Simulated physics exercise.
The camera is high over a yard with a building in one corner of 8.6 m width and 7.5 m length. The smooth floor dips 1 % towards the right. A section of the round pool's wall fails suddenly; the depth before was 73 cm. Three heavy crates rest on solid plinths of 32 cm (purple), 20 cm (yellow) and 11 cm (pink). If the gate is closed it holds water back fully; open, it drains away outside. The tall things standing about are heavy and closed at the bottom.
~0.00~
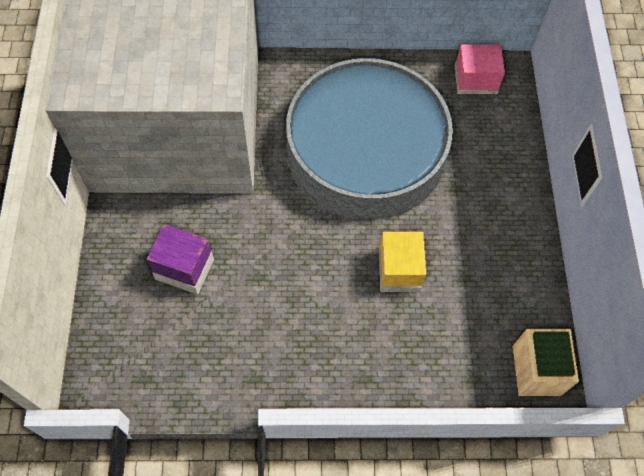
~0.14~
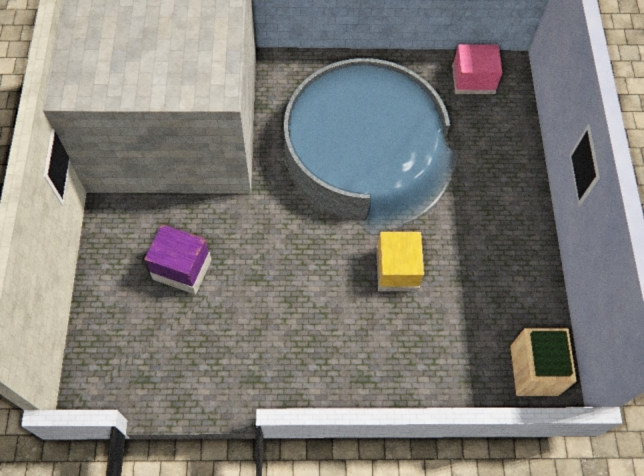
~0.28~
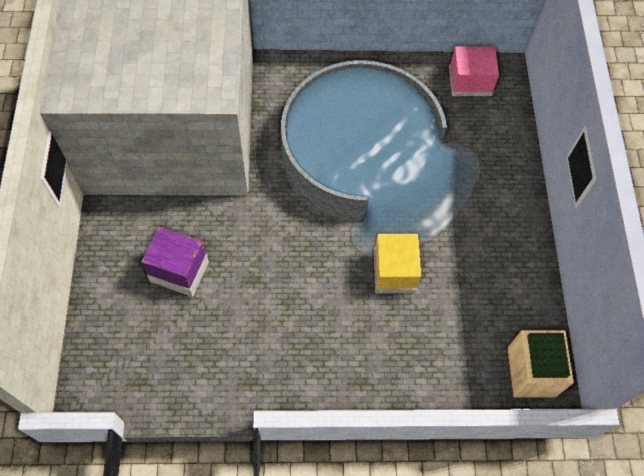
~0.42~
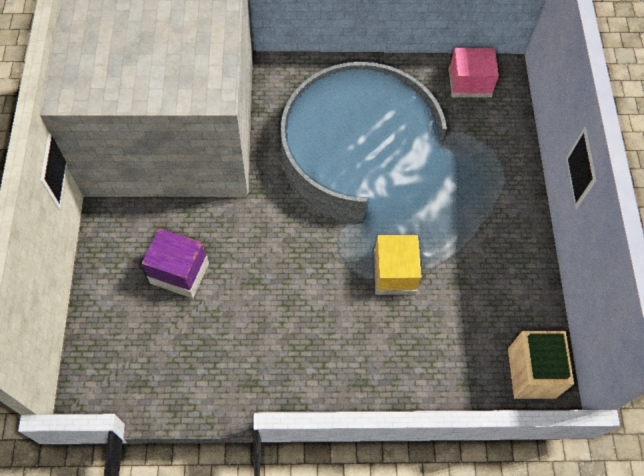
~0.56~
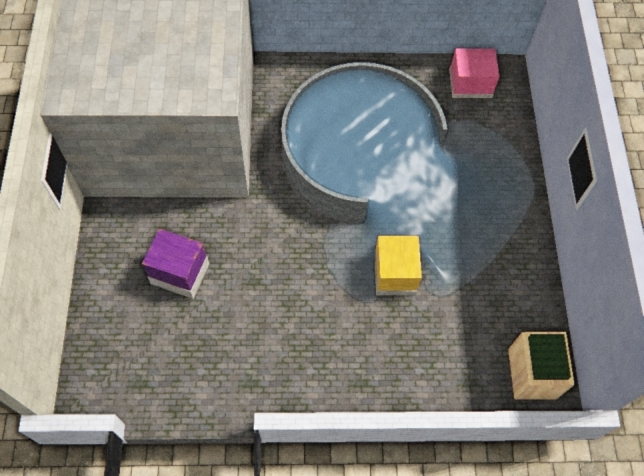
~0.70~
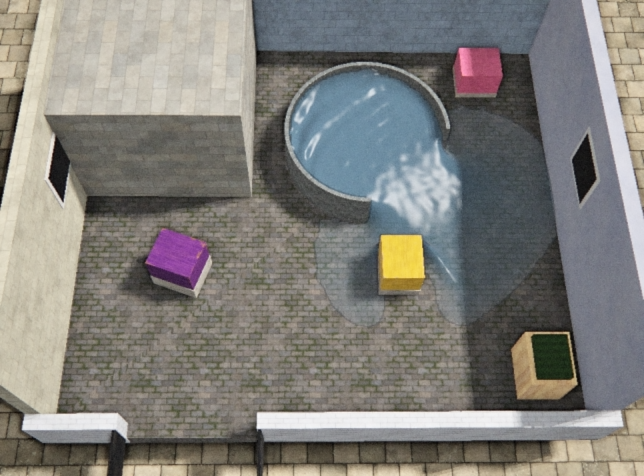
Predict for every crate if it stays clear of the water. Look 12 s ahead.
The purple crate escapes dry; the yellow crate is wetted; the pink crate is wetted.
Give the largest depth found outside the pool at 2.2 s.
About 66 cm.
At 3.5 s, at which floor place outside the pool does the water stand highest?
At about (581, 410).
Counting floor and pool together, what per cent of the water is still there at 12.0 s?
About 92 per cent.
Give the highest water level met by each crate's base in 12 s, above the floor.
Peaks in cm: Purple 19, yellow 54, pink 20.
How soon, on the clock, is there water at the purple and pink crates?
Arrival: Purple 2.2 s, pink 0.9 s.
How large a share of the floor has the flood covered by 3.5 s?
About 60 per cent.
After 1.4 s water covers 35 % of the floor and is deepest (50 cm) near (571, 346); purple plinth not reached, yellow plinth reached, pink plinth reached.
After 2.2 s water covers 45 % of the floor and is deepest (66 cm) near (581, 410); purple plinth not reached, yellow plinth reached, pink plinth reached.
After 3.5 s water covers 60 % of the floor and is deepest (48 cm) near (581, 410); purple plinth reached, yellow plinth reached, pink plinth reached.
After 7.0 s water covers 100 % of the floor and is deepest (22 cm) near (97, 203); purple plinth reached, yellow plinth reached, pink plinth reached.
After 12.0 s water covers 100 % of the floor and is deepest (14 cm) near (366, 258); highest at the purple plinth 19 cm, highest at the yellow plinth 54 cm, highest at the pink plinth 20 cm.
